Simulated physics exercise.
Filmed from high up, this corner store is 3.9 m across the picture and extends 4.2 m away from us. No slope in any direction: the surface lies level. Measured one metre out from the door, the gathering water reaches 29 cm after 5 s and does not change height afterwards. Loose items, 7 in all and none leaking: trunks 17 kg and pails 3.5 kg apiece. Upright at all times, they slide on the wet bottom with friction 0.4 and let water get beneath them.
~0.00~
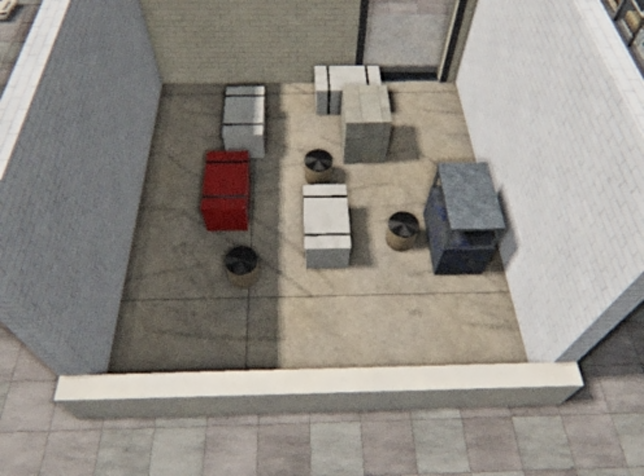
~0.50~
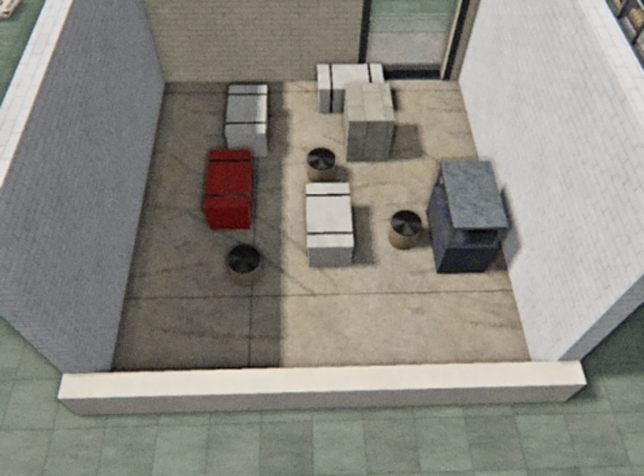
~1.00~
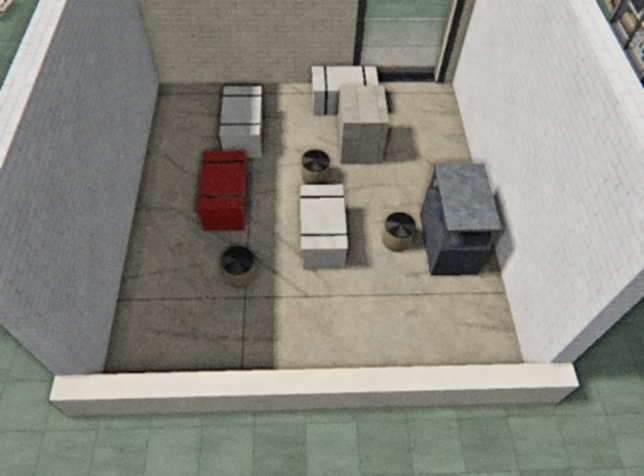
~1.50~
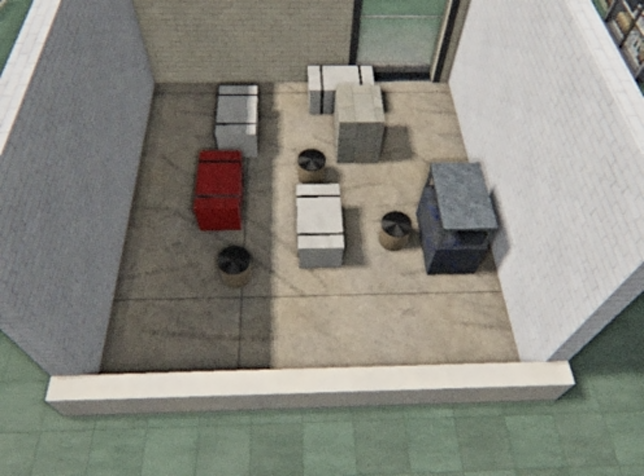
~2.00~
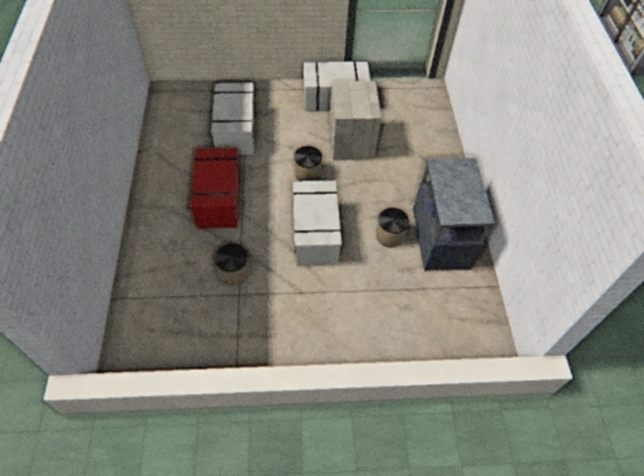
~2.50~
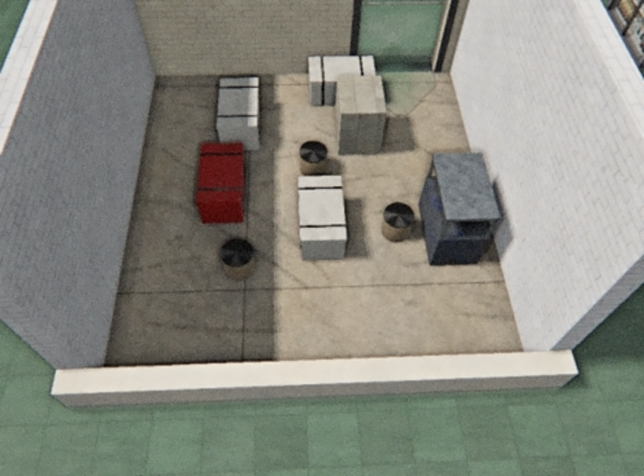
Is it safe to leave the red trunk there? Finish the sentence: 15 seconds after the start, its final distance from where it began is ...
More than a metre.
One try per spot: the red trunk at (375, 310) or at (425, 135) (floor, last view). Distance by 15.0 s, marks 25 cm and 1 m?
Try one - it is swept a long way; try two - it is swept a long way.
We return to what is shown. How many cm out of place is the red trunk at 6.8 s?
Shift: About 0 cm.
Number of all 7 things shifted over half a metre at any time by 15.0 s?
The number is 7.
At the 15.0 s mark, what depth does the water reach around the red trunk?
Near 14 cm deep.
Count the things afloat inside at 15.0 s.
7.
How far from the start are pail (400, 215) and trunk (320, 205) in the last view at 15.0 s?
140 cm, 60 cm.
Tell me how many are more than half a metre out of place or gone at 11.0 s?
Count then: 5.
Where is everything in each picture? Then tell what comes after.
In the first picture, the red trunk at (225, 179), on the bottom; 0.0 m2 under water; 0 of 7 have shifted.
In the second picture, the red trunk at (228, 178) rests on the ground; water covers 0.0 m2; 0 of 7 have shifted.
In the third picture, the red trunk at (222, 179), on the bottom; water covers 0.0 m2; 0 of 7 have shifted.
In the fourth picture, the red trunk at (218, 178), on the bottom; water covers 0.0 m2; 0 of 7 have shifted.
In the fifth picture, the red trunk at (215, 176), on the bottom; 0.0 m2 under water; 0 of 7 have shifted.
In the sixth picture, the red trunk at (220, 171), on the bottom; 0.5 m2 under water; 0 of 7 have shifted.
After 3.5 s the red trunk is near (220, 171), 0.0 m from its start, aground; 0 afloat.
After 6.8 s the red trunk is near (218, 171), 0.0 m from its start, aground; 1 afloat.
After 11.0 s the red trunk is near (193, 194), 0.4 m from its start, afloat; 7 afloat.
After 15.0 s the red trunk is near (341, 207), 1.4 m from its start, afloat; 7 afloat.
